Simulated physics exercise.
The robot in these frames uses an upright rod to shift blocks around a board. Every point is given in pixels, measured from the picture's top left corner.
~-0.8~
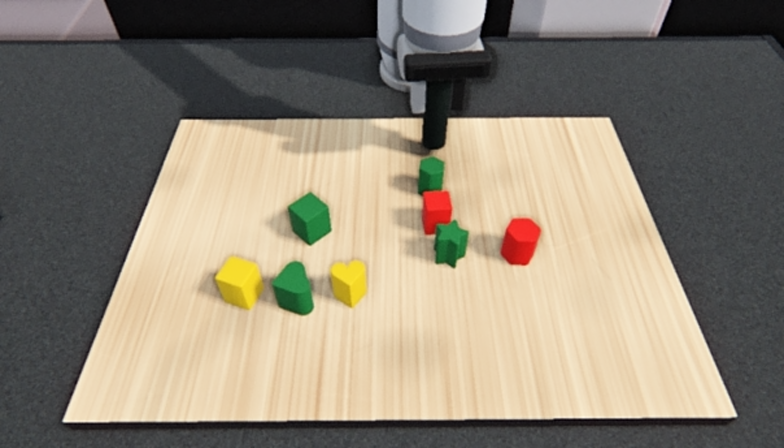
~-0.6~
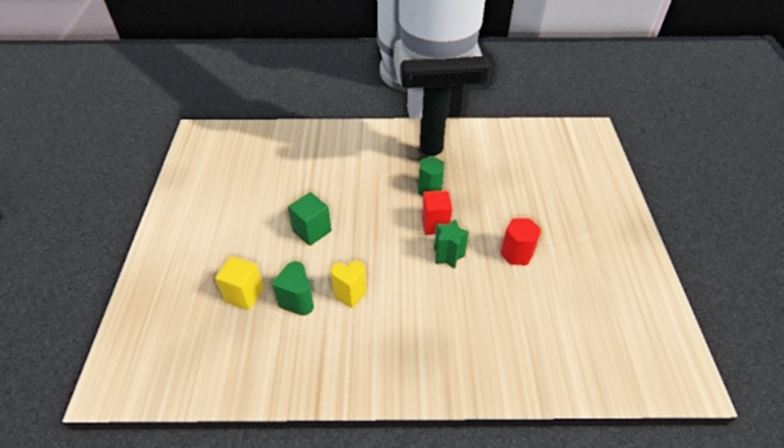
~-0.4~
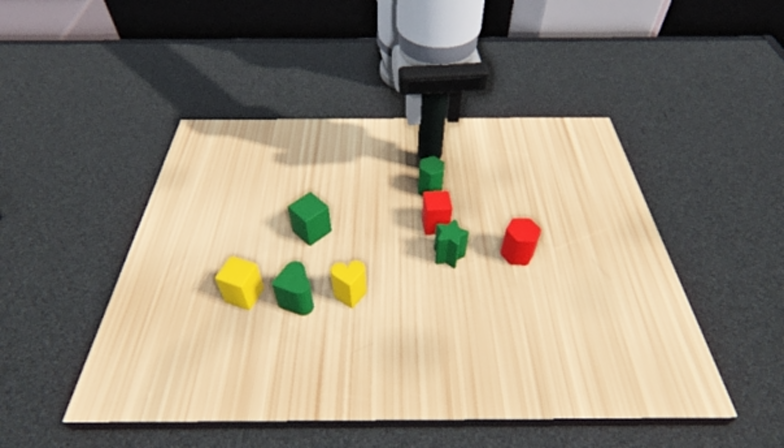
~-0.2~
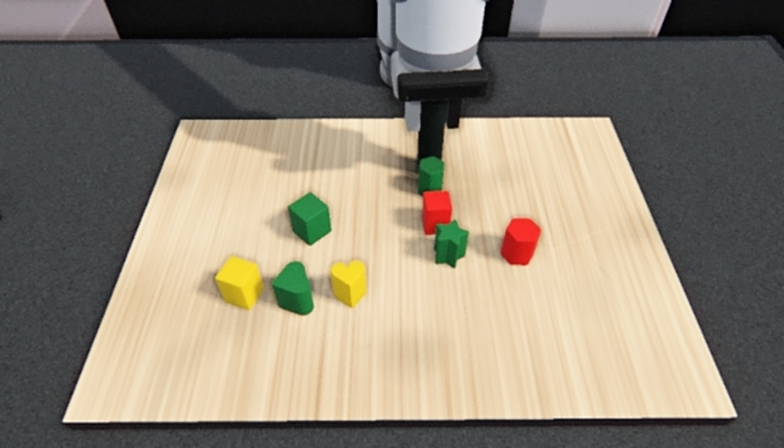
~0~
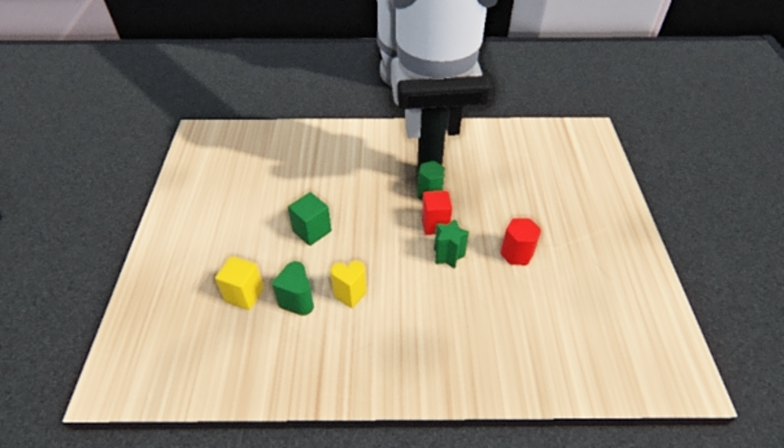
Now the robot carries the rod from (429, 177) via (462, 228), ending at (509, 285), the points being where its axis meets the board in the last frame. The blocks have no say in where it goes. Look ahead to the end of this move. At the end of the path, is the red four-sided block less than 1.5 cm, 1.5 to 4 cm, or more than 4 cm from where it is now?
It ends 1.5 to 4 cm away.
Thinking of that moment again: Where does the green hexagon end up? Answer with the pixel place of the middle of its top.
Final place: (429, 195).
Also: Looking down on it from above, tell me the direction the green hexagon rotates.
Turns clockwise.
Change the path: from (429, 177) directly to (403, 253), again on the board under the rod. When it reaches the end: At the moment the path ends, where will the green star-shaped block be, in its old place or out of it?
In the end it has been moved.
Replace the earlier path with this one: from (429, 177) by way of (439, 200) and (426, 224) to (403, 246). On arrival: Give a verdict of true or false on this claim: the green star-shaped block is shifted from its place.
True - the claim holds.
The first path, step by step. One third of the way, rod at (451, 201); green hexagon at (429, 195), turned 60° clockwise; red four-sided block at (437, 214), turned 15° anticlockwise.
Two thirds of the way, rod at (479, 238); green hexagon at (429, 195), turned 65° clockwise; red four-sided block at (437, 214), turned 10° anticlockwise.
At the end, rod at (512, 276); green hexagon at (429, 195), turned 65° clockwise; red four-sided block at (437, 214), turned 10° anticlockwise; red hexagon in place.
